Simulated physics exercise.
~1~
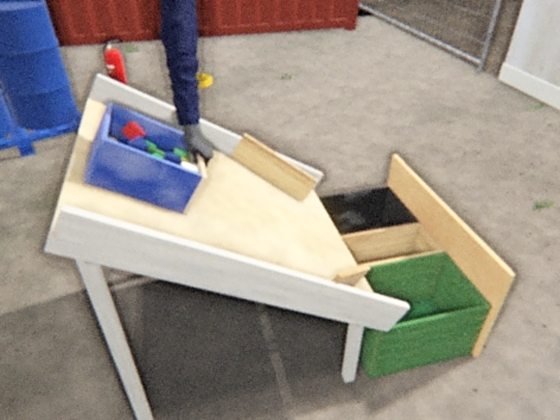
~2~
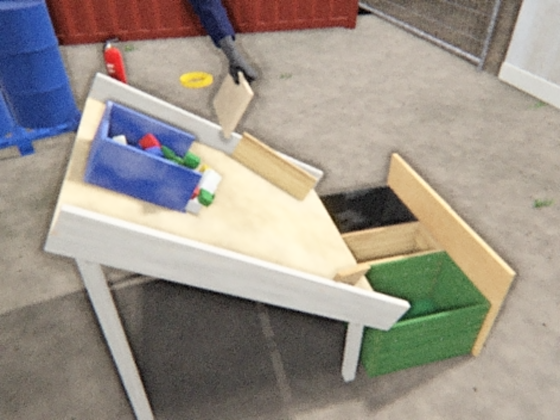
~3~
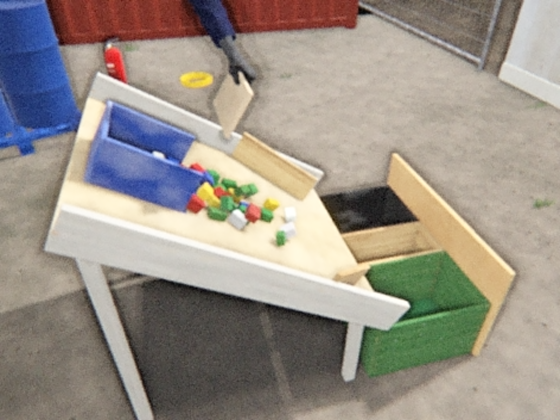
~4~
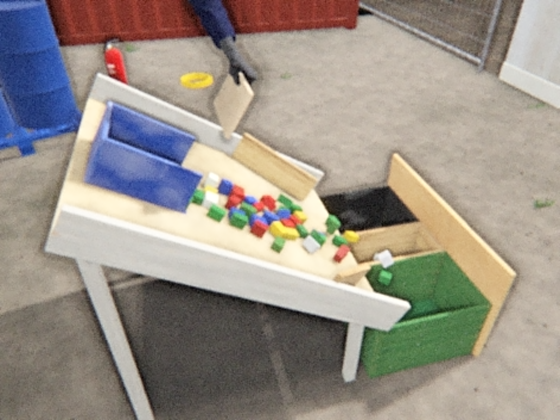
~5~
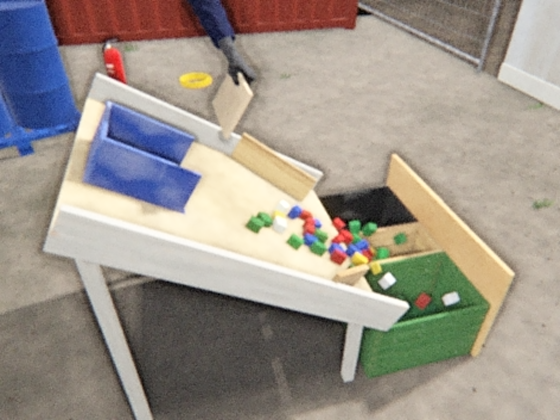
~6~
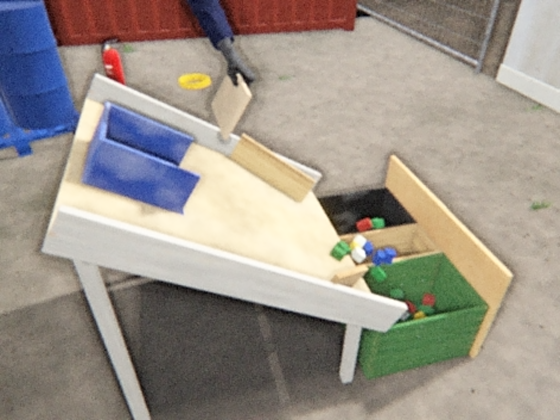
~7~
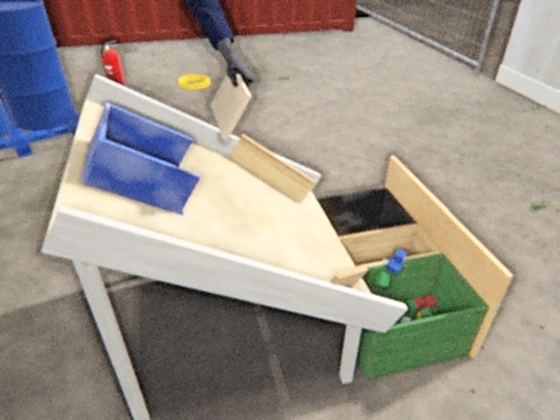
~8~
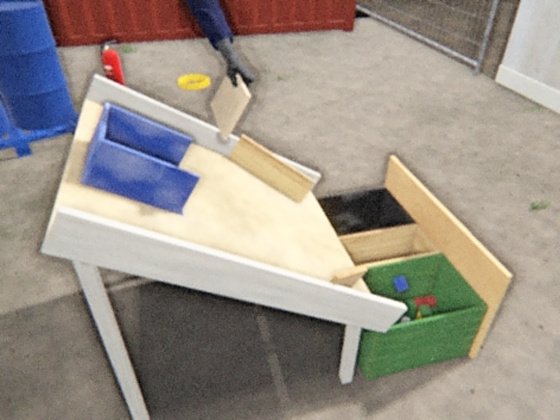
Colourful toy bricks spilled out of a blue pen once a gloved hand lifted its gate clear, tumbling down the sloping table past two angled boards toward the containers below, leaving the slope bare and a few bricks showing in the green tub.
